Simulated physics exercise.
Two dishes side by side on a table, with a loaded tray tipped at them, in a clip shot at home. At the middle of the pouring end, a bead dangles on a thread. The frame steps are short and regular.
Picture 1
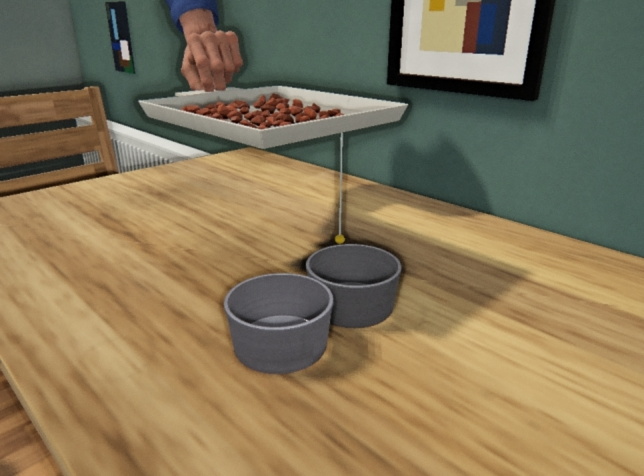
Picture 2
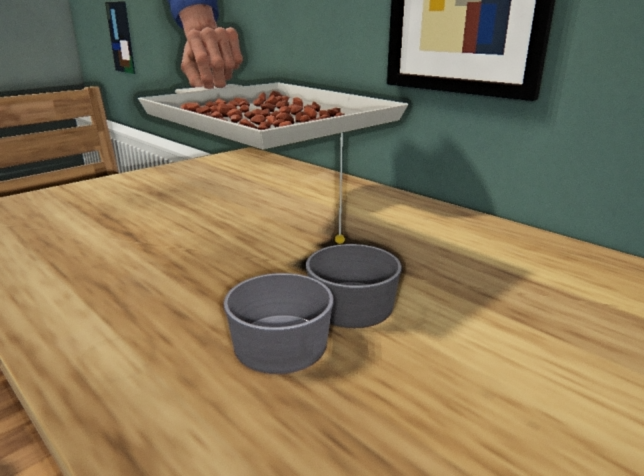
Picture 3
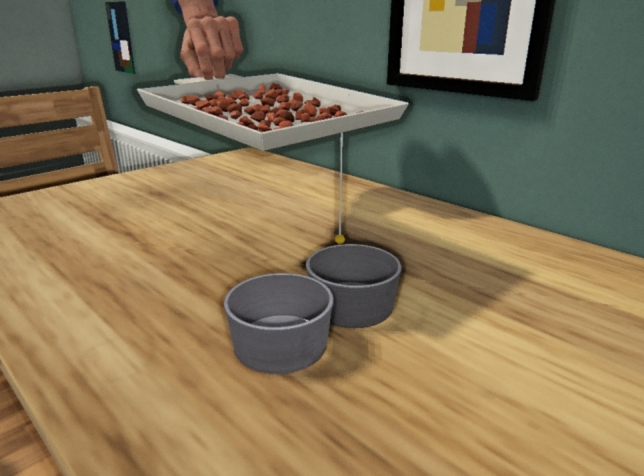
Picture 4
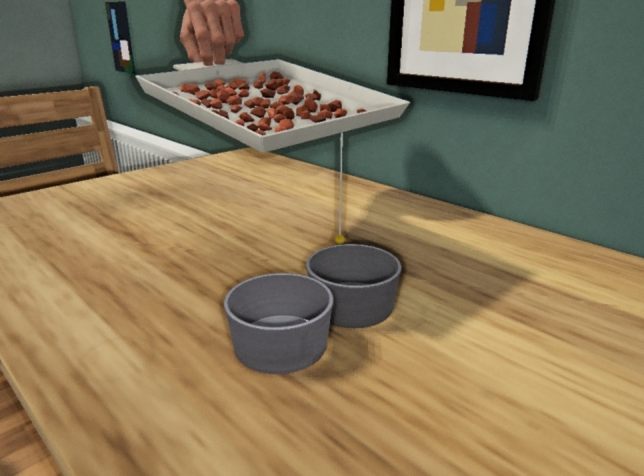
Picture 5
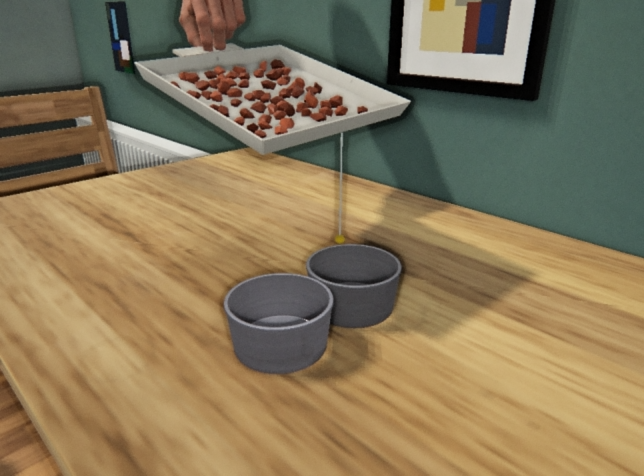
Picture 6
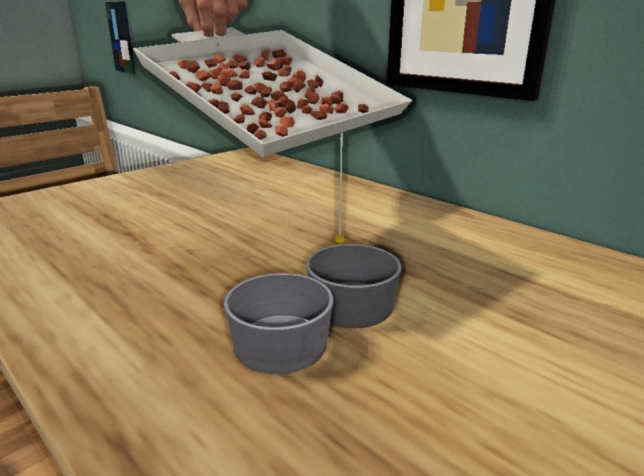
On a wooden table with two grey dishes side by side, a hand held a white tray of small reddish-brown pieces above them, then slowly tilted it, lowering its near corner as the pieces spread apart.
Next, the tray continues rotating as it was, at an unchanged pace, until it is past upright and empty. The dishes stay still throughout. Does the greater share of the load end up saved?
The dishes gather above half.
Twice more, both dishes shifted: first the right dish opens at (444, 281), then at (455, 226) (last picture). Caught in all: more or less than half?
The first try: Not half. The second: Below a half.
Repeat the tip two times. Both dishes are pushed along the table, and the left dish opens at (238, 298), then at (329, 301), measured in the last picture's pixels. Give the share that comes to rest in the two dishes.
You'd get near 50 per cent and afterwards near 70 per cent.
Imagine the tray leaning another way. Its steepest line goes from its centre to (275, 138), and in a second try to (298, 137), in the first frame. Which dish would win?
I'd say the one to the left first, then the one to the left.
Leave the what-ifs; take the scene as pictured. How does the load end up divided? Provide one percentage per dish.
Left dish: Roughly 50 per cent; right dish: Roughly 30 per cent.
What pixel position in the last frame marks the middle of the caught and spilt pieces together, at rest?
Roughly at pixel (308, 327).
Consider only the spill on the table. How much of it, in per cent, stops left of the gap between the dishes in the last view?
That comes to about 10 per cent of the pieces.
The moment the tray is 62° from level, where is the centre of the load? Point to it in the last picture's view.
The middle of the pieces lands at roughly (306, 126).
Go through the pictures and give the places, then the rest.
The first frame shows corners of the pouring end near (262, 128) and (400, 104), level; middle of the load near (259, 115), bits of crushed brick; left dish near (315, 339); right dish near (388, 297); bead on its thread near (340, 239).
The second frame shows corners of the pouring end near (262, 129) and (400, 104), level; middle of the load near (259, 114).
The third frame shows corners of the pouring end near (263, 131) and (401, 103), tipped barely, lowest at the left corner; middle of the load near (259, 109).
The fourth frame shows corners of the pouring end near (263, 133) and (402, 101), tipped a little, lowest at the left corner; middle of the load near (259, 102).
The fifth frame shows corners of the pouring end near (264, 136) and (403, 100), tipped a little, lowest at the left corner; middle of the load near (259, 95).
The sixth frame shows corners of the pouring end near (264, 139) and (404, 99), tipped clearly, lowest at the left corner; middle of the load near (260, 88); left dish near (315, 339); right dish near (388, 297).
Shortly afterwards, tray tipped steeply; all but a few on the tray; only a few in the air.
Next, tray tipped right over; near a quarter on the tray; near a third in the left dish; a little in the right dish; a little outside both; a little in the air.
Some moments later, tray tipped past a quarter turn; near half in the left dish; near a third in the right dish; near a quarter outside both.
In the end, tray tipped past a quarter turn; near half in the left dish; near a third in the right dish; near a quarter outside both.
